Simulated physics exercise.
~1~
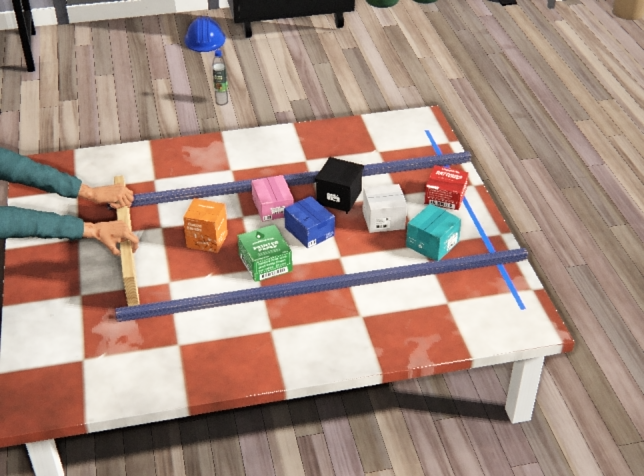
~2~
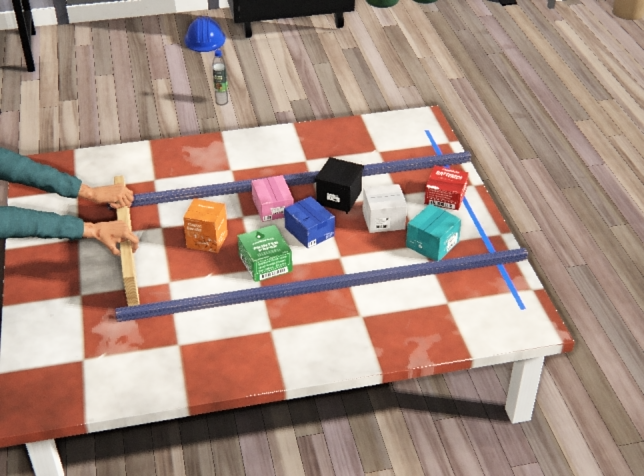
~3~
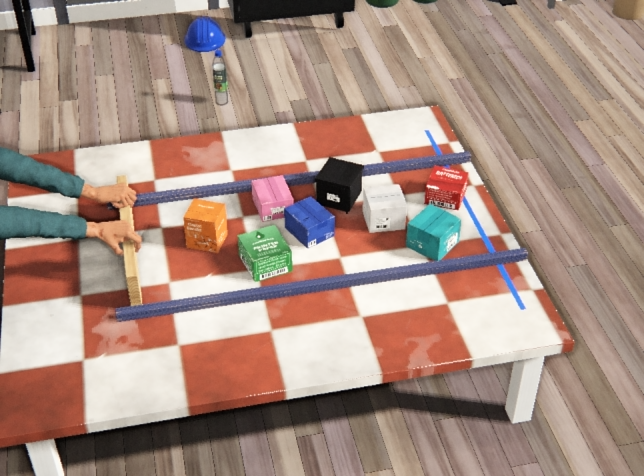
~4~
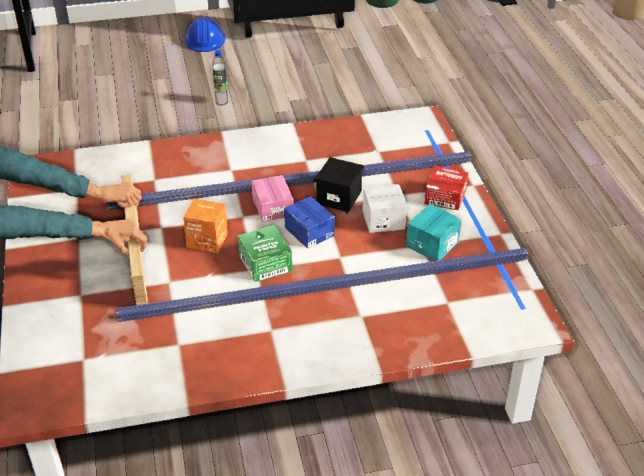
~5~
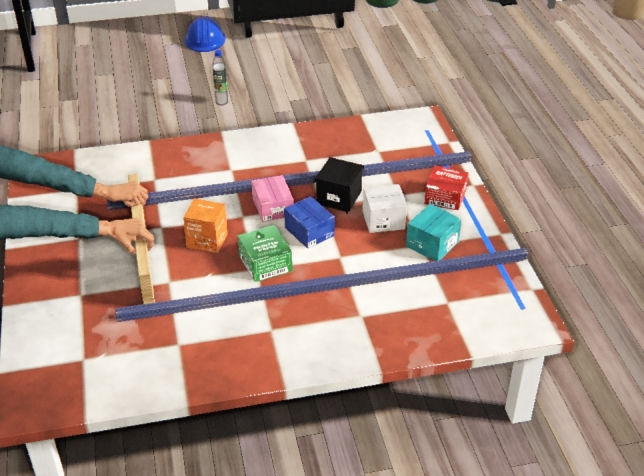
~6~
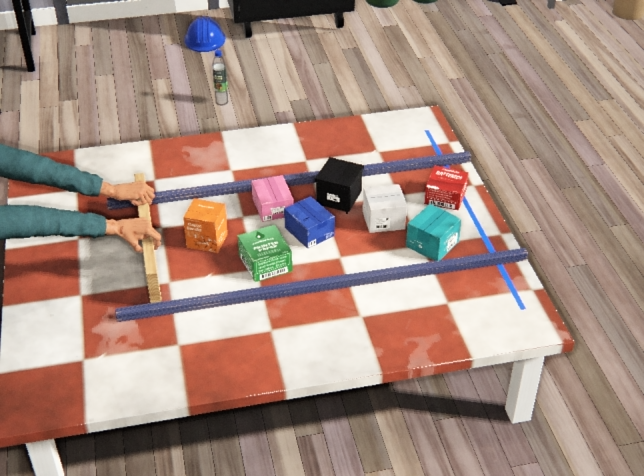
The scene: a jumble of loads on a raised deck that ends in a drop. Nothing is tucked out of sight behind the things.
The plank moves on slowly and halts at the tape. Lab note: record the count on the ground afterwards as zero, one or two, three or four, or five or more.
Seems the ones that don't stay up number at least five, for sure.
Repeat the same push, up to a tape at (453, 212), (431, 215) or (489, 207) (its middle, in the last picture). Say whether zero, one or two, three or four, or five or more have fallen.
Taking the places in the order asked: Five or more, then one to two, then more than four.
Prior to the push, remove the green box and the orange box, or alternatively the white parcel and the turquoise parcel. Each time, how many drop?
The count is 3 in one try and 3 in the other, in that order.
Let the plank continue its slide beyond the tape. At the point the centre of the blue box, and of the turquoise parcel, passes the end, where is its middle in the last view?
The middle sits near (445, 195) for the first and near (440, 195) for the other.
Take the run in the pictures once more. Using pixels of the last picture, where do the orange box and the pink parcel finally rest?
Around (481, 184) and around (470, 164).
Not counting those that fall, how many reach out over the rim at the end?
It's 3.
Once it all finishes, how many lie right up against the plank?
The count in contact is 3.
Early on, none off yet; red box at rest near (447, 188); turquoise parcel at rest near (434, 233); white parcel at rest near (384, 208).
Finally, the number that fall off is five or more; lost, blue box, black tote, white parcel, turquoise parcel and red box.
